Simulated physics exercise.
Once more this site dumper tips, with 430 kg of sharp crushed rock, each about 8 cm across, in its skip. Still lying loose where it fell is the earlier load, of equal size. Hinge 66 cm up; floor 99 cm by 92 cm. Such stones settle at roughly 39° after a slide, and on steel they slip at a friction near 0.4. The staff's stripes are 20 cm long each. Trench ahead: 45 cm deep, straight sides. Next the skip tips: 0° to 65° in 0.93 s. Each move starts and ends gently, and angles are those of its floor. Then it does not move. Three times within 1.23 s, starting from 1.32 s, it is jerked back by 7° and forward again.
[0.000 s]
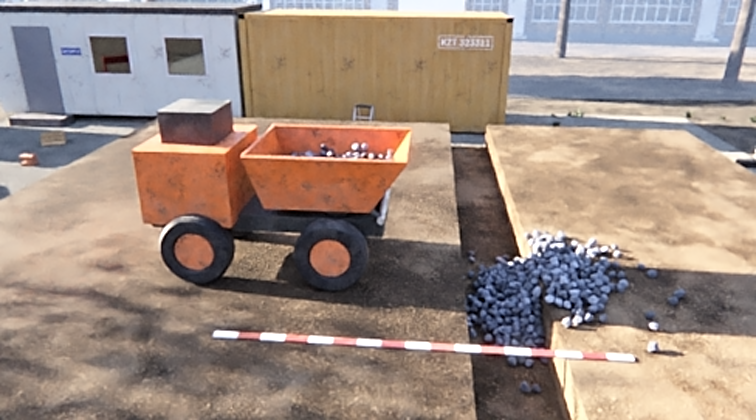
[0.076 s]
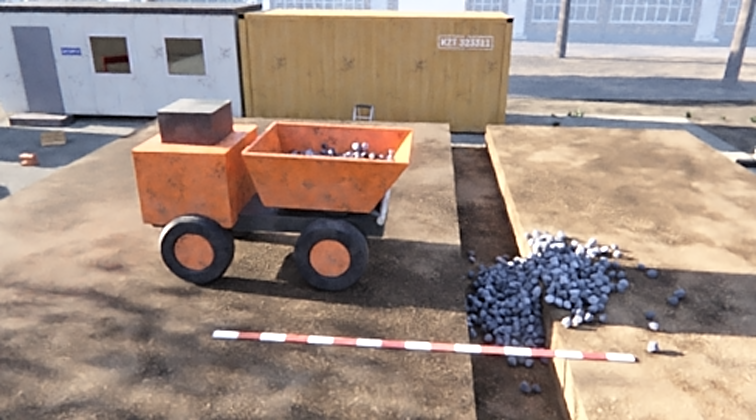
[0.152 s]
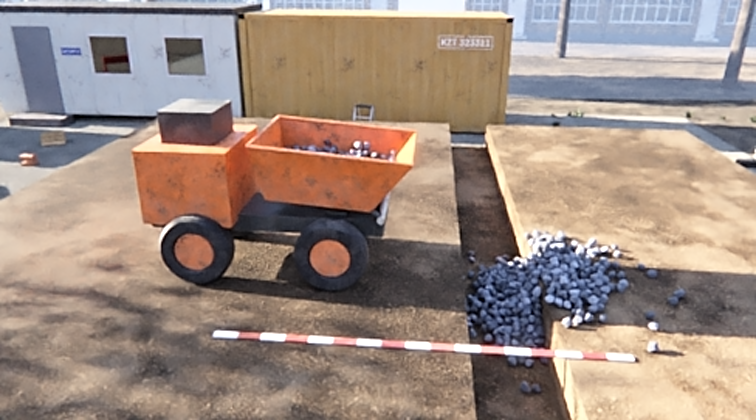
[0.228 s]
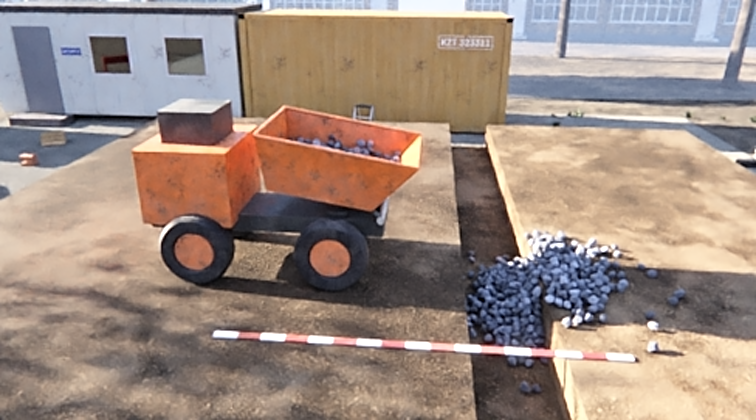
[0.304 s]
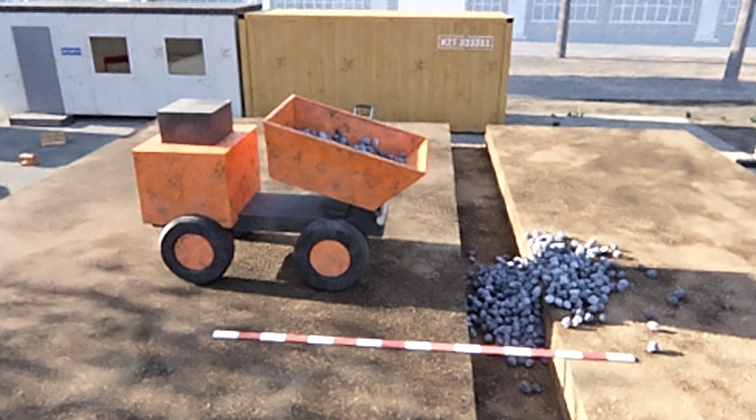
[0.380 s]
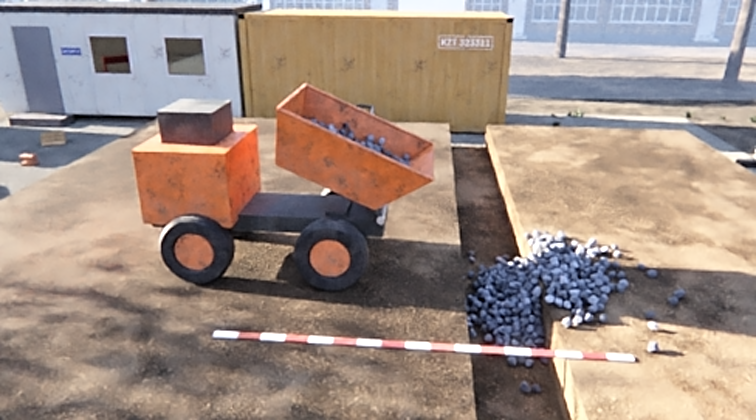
The clip shows an orange dumper carrying grey stones beside a narrow trench partly filled with a loose heap of similar stones; its skip starts level, then steadily tilts toward the right, its left end rising while the wheels stay put.
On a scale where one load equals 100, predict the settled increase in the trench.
The settled increase is about 37 in every hundred.
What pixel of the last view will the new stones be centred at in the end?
Roughly pixel (483, 294) in the last view.
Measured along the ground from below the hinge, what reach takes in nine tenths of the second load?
Roughly 140 cm ahead of it.
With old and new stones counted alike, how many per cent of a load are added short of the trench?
Around 0 in a hundred.
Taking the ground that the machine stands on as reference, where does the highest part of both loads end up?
20 cm.
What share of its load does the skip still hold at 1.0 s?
It still holds about 100 per cent.
After 0.7 s the floor is at 55°; in per cent of one load, 100 in the skip, 65 in the trench, 35 past the trench; the foremost stones are at (641, 275).
After 1.0 s the floor is at 65°; in per cent of one load, 100 in the skip, 65 in the trench, 35 past the trench; the foremost stones are at (641, 275).
After 3.0 s the floor is at 65°; in per cent of one load, 61 in the skip, 2 short of the trench, 101 in the trench, 35 past the trench; the foremost stones are at (641, 275).
After 5.7 s the floor is at 65°; in per cent of one load, 61 in the skip, 2 short of the trench, 102 in the trench, 35 past the trench; the foremost stones are at (641, 275). Net gain in the trench, 37.
